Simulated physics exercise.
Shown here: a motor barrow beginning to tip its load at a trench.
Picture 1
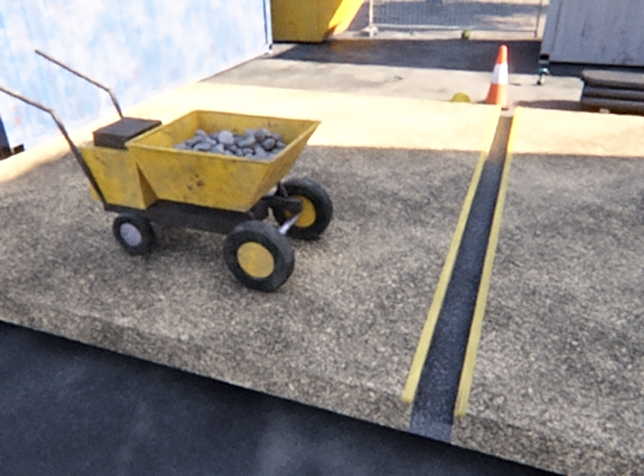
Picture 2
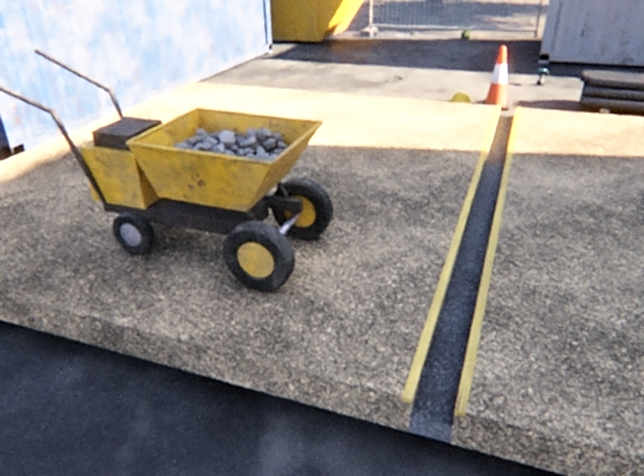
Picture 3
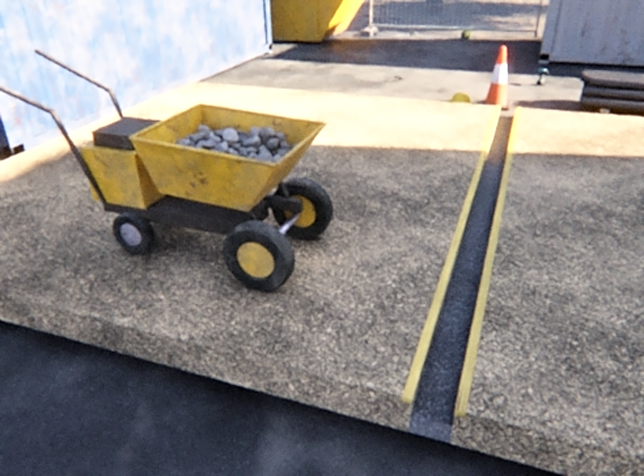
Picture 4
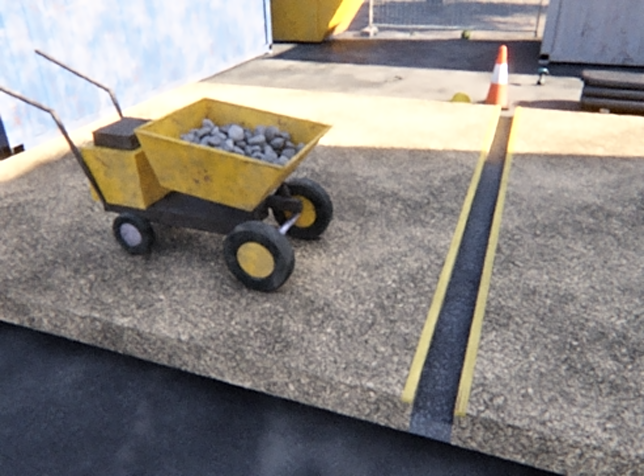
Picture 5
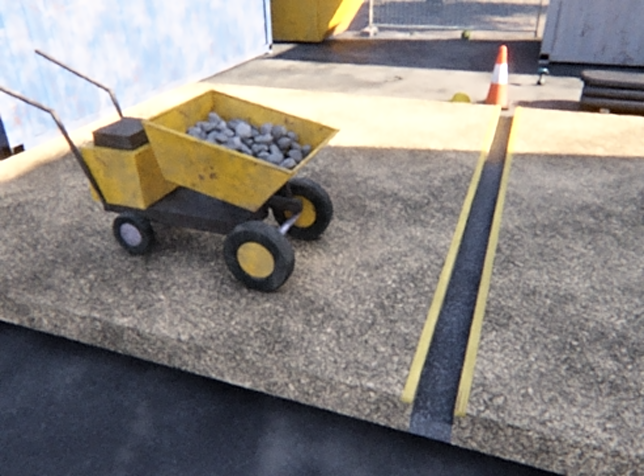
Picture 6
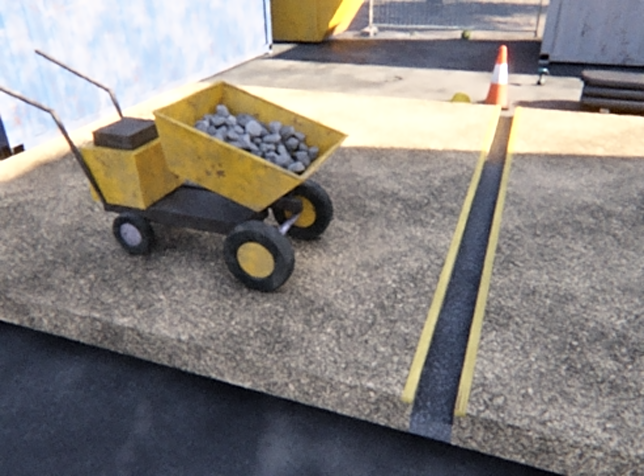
The yellow skip of a small motor barrow, loaded with grey broken stones, sits level at first on rough paving left of a narrow, yellow-edged trench. It then tilts gradually forward to the right, its back rising and its lip dipping, while the stones stay inside and the wheels remain still.
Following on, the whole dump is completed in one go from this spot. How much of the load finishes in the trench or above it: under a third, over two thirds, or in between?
I'd say not even a third of it lands in the trench.
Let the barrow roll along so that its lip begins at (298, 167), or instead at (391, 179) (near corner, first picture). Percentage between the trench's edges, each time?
Result: 40 in a hundred, then 10 in a hundred.
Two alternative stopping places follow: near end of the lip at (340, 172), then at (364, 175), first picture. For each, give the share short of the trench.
The first position yields around 20 per cent; the second yields around 0 per cent.
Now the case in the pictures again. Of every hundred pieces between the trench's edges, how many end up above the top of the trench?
It works out at about 15 percent.
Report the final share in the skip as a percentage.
It ends up near 5 per cent.
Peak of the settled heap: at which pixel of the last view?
About (395, 253).
Shortly afterwards, skip tipped steeply; the whole lot in the skip.
Next, skip tipped steeply; the bulk in the skip; a little short of the trench; only a few beyond it; only a few falling.
Some moments later, skip tipped right over; near a quarter in the skip; near half short of the trench; near a quarter in or heaped over the trench; only a few beyond it.
In the end, skip tipped right over; a little in the skip; near two thirds short of the trench; near a quarter in or heaped over the trench; only a few beyond it.
